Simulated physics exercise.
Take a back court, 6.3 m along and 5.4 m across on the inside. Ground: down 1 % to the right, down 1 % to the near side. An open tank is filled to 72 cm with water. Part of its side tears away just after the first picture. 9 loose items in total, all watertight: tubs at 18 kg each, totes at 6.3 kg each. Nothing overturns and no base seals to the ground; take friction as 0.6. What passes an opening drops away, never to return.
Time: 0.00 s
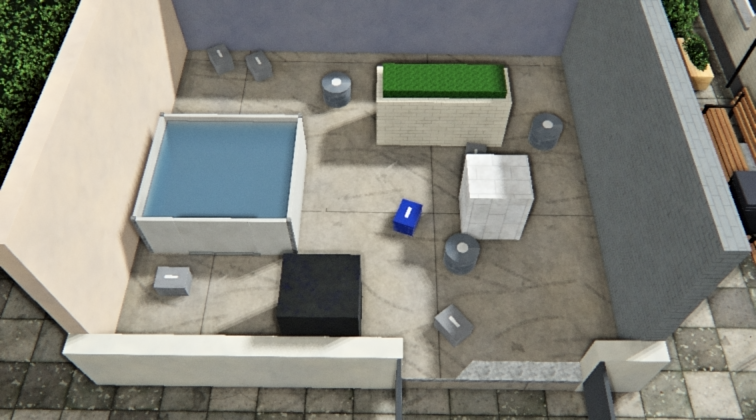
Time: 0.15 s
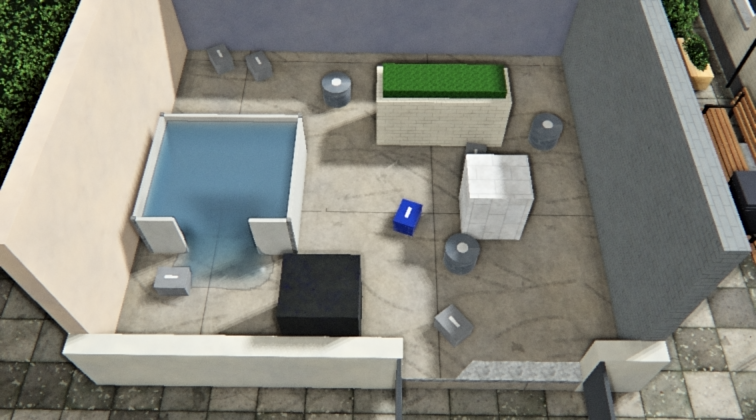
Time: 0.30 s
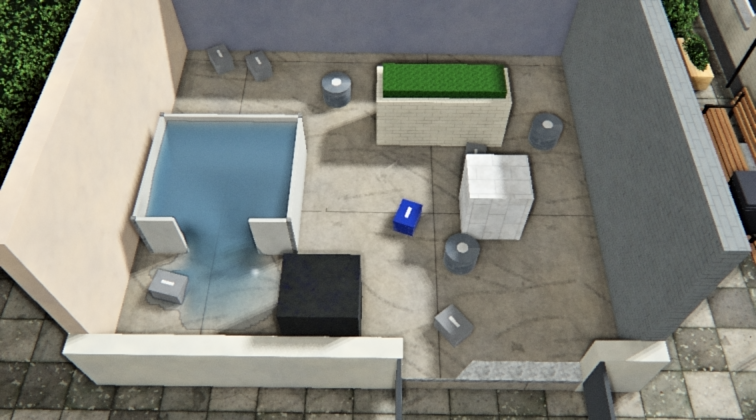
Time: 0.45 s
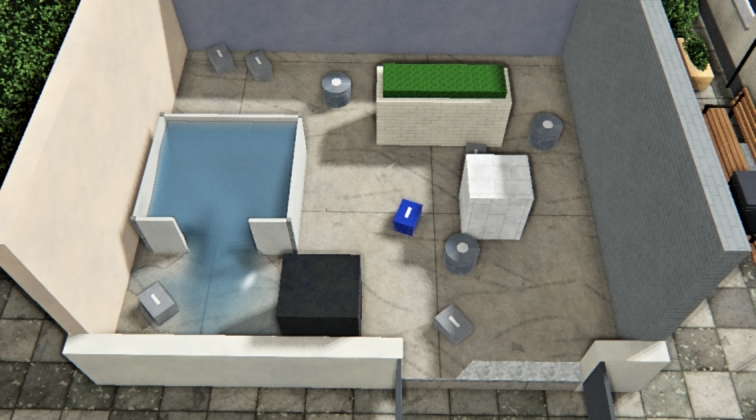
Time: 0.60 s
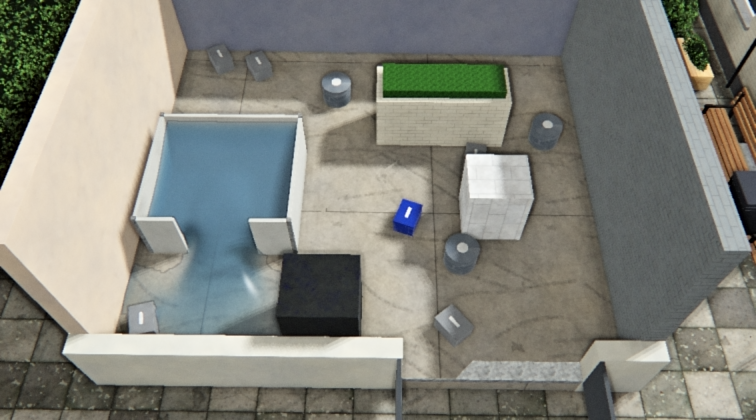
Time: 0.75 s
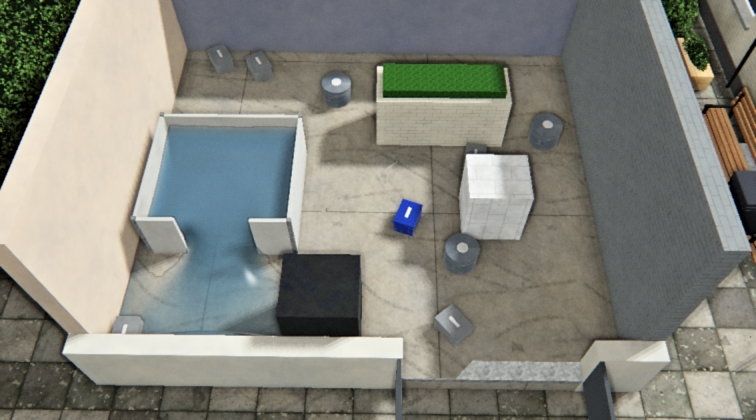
Water pours through a gap that opens in the near side of a tank in a walled court and spreads over the floor, pushing a nearby grey tote left and toward the near wall, while the blue tote stays still.
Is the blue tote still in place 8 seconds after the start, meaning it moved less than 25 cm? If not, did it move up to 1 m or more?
No, more than 1 m.
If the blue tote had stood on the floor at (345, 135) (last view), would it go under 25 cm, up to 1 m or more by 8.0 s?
As it turns out, it barely budges.
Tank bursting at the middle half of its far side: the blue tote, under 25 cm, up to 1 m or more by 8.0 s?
Under that change, the blue tote keeps its spot.
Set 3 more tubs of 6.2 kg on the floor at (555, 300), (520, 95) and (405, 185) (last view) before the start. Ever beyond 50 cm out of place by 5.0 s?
From first to last: Does not reach it, does not reach it, surpasses it.
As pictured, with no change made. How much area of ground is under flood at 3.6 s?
Roughly 20 m2.
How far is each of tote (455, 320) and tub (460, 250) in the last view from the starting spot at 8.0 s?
In turn: 120 cm, 0 cm.
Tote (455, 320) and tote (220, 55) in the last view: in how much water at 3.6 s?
Some 3 cm at the first, some 7 cm at the second.
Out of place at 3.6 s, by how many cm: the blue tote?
Roughly 60 centimetres by that point.
After 1.6 s the blue tote is near (408, 213), 0.0 m from its start, aground; 0 of 9 are out; 1 afloat.
After 3.6 s the blue tote is near (450, 201), 0.6 m from its start, aground; 0 of 9 are out; 2 afloat.
After 5.6 s the blue tote is near (517, 161), 1.8 m from its start, afloat; 0 of 9 are out; 2 afloat.
After 8.0 s the blue tote is near (585, 224), 2.4 m from its start, afloat; 0 of 9 are out; 4 afloat.
